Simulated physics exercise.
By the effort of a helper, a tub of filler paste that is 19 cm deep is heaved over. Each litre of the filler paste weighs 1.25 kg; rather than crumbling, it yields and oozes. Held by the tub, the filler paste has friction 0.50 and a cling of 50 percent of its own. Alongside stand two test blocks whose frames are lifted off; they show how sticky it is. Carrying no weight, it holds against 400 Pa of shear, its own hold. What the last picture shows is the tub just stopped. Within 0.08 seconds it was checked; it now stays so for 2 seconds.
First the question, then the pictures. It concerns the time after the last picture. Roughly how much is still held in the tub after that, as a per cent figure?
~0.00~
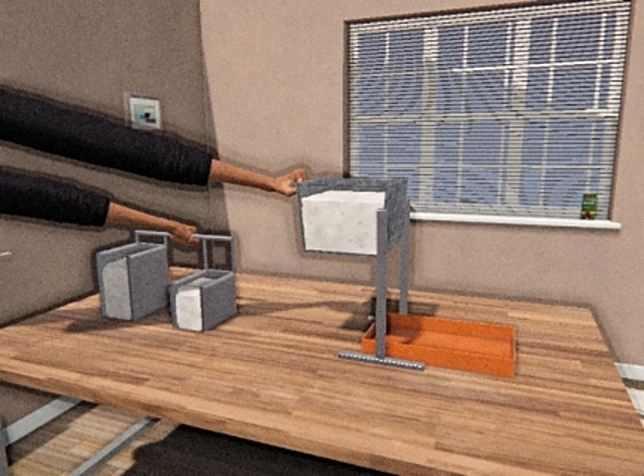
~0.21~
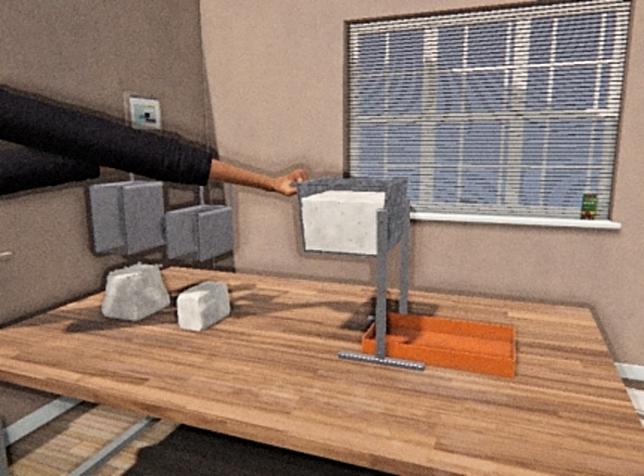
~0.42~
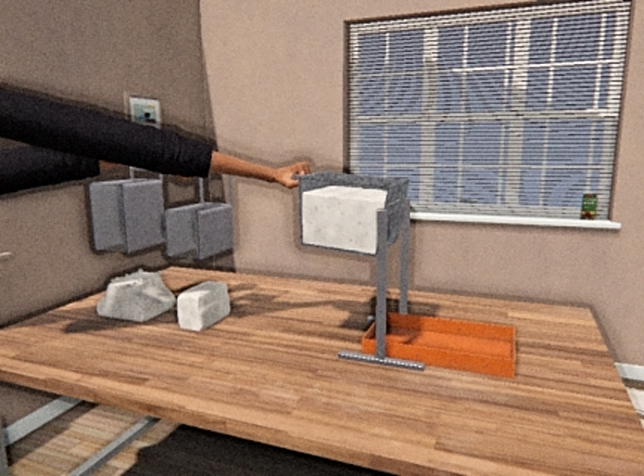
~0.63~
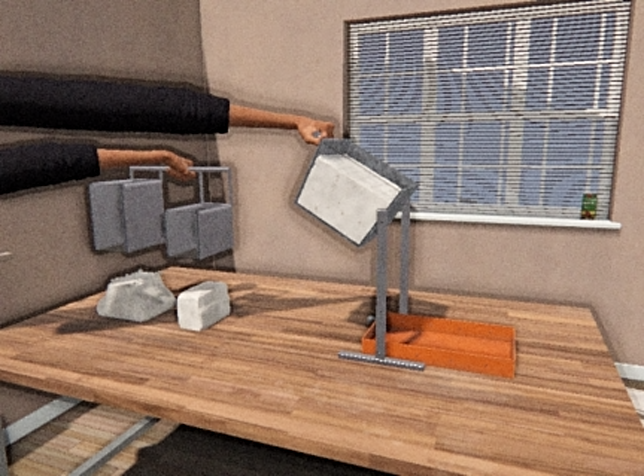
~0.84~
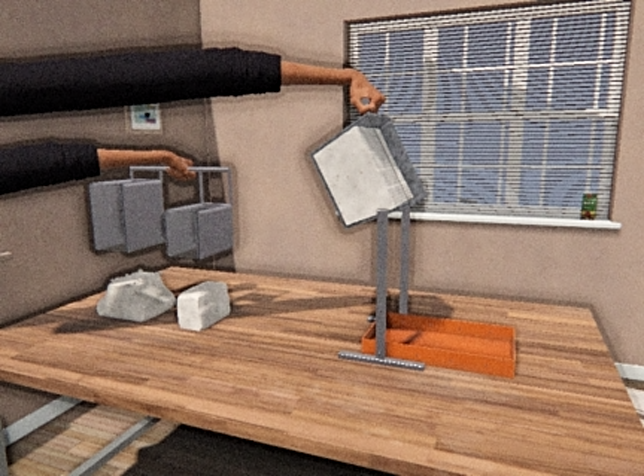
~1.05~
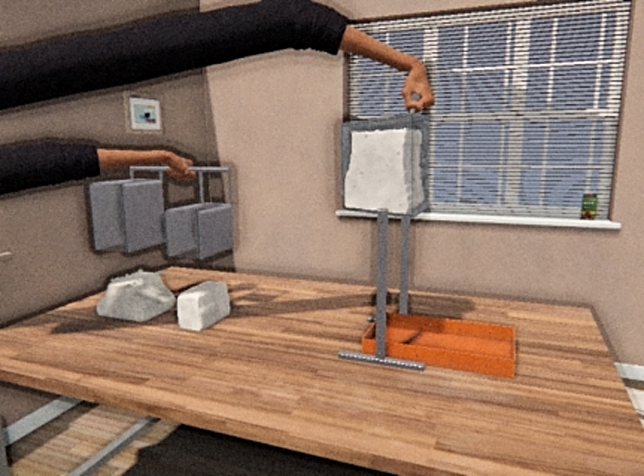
The amount still held in the tub is about 38 per cent.
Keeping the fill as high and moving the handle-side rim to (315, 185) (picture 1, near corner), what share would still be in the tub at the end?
I'd guess around 55 per cent remains.
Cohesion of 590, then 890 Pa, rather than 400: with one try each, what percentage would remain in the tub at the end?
First 45 %, second 95 %.
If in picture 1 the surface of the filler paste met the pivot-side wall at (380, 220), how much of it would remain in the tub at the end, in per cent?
60 %.
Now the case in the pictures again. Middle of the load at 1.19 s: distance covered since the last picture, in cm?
Around 6 cm.
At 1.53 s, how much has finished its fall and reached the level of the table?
About 50 %.
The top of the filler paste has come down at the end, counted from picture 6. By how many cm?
About 13 cm.
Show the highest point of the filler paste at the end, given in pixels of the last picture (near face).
Around (365, 181).
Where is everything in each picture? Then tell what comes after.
In the first picture, handle-side rim at (299, 184), tilt 0 degrees; highest point of the filler paste at (308, 199); test blocks 19 cm, 12 cm high (left to right).
In the second picture, handle-side rim at (299, 184), tilt 0 degrees; highest point of the filler paste at (308, 199); test blocks 16 cm, 12 cm high (left to right).
In the third picture, handle-side rim at (301, 177), tilt 4 degrees; highest point of the filler paste at (308, 193); test blocks 13 cm, 12 cm high (left to right).
In the fourth picture, handle-side rim at (324, 141), tilt 31 degrees; highest point of the filler paste at (321, 158); test blocks 13 cm, 12 cm high (left to right).
In the fifth picture, handle-side rim at (369, 116), tilt 63 degrees; highest point of the filler paste at (353, 129); test blocks 13 cm, 12 cm high (left to right).
In the sixth picture, handle-side rim at (414, 117), tilt 89 degrees; highest point of the filler paste at (405, 129); test blocks 13 cm, 12 cm high (left to right).
By 1.19 s, the tub is at 89 degrees and holds 78 %.
By 1.36 s, the tub is at 89 degrees and holds 44 %.
By 1.53 s, the tub is at 89 degrees and holds 38 %.
By 1.70 s, the tub is at 89 degrees and holds 38 %.
By 3.05 s, at the end, the tub is at 89 degrees and holds 38 %.
